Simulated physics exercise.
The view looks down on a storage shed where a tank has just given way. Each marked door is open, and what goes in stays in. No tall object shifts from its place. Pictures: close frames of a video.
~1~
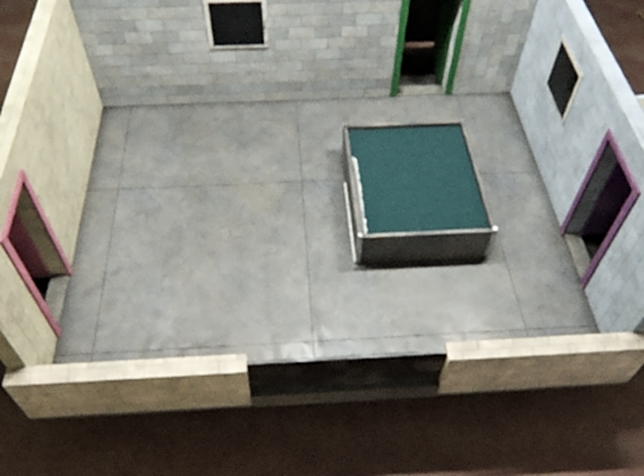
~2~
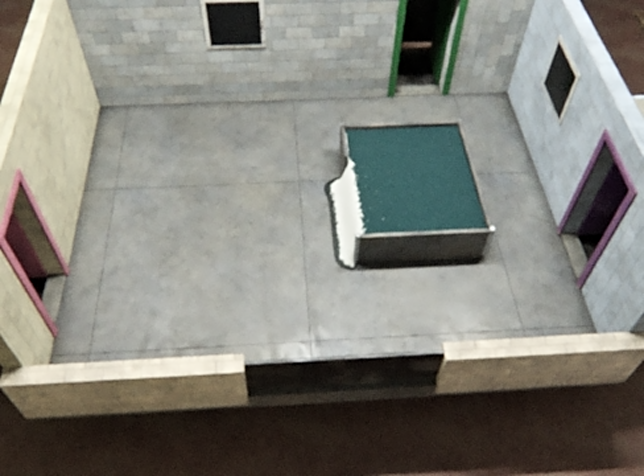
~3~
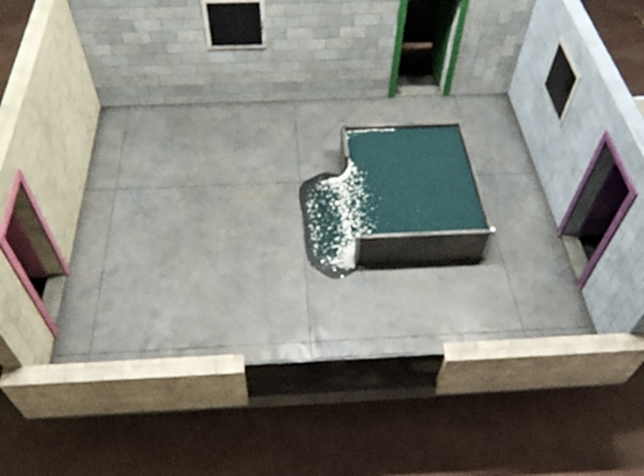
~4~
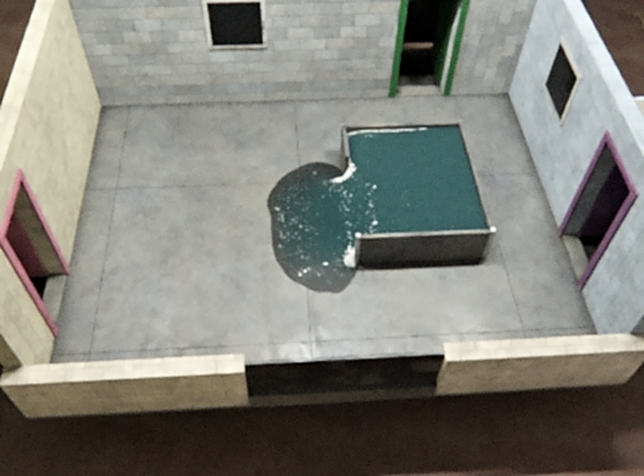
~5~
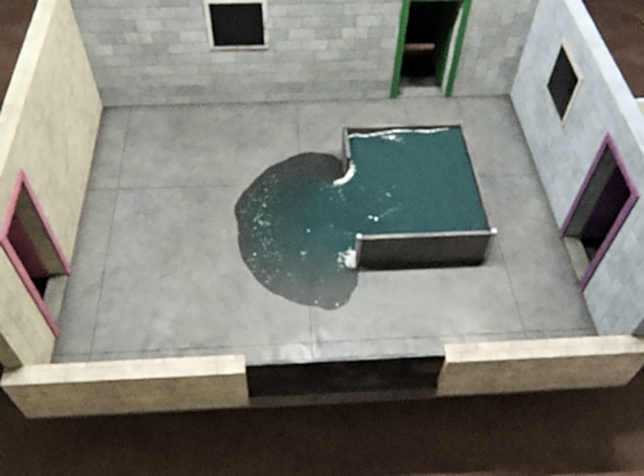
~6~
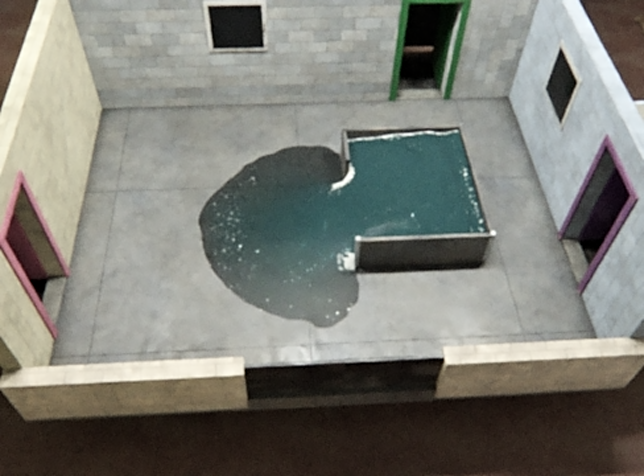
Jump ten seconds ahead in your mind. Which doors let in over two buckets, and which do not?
Here is how it goes: The pink door does, the purple door does not, the green door does not.
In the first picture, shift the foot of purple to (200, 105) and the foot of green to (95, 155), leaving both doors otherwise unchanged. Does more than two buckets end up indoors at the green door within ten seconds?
The green one exceeds it.
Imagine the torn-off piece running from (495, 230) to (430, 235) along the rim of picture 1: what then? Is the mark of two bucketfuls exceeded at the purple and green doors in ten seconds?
Well, purple gets past it and green gets past it.
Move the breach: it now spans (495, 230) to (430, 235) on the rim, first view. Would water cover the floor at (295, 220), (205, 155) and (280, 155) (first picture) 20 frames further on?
Point by point: Unwetted; unwetted; unwetted.
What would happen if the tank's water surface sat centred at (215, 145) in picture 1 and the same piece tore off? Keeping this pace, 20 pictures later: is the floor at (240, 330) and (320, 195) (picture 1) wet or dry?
Taking both places in turn, they end up inundated and unaffected.
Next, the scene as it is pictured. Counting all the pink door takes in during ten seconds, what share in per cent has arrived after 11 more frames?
About 10 %.
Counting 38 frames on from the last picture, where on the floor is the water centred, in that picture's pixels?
Near (229, 221).
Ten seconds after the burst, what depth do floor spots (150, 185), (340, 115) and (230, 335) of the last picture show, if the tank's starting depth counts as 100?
About 14, 8, 12 %.
A moment on, water covers 35 % of the floor; the pink door not reached, the purple door not reached, the green door not reached.
Next, water covers 50 % of the floor; the pink door under two buckets in, the purple door not reached, the green door not reached.
Then, water covers 55 % of the floor; the pink door far over two buckets in, the purple door not reached, the green door not reached.
Later, water covers 65 % of the floor; the pink door far over two buckets in, the purple door not reached, the green door not reached.
In the end, water covers 95 % of the floor; the pink door far over two buckets in, the purple door wet at the sill, nothing in, the green door wet at the sill, nothing in.
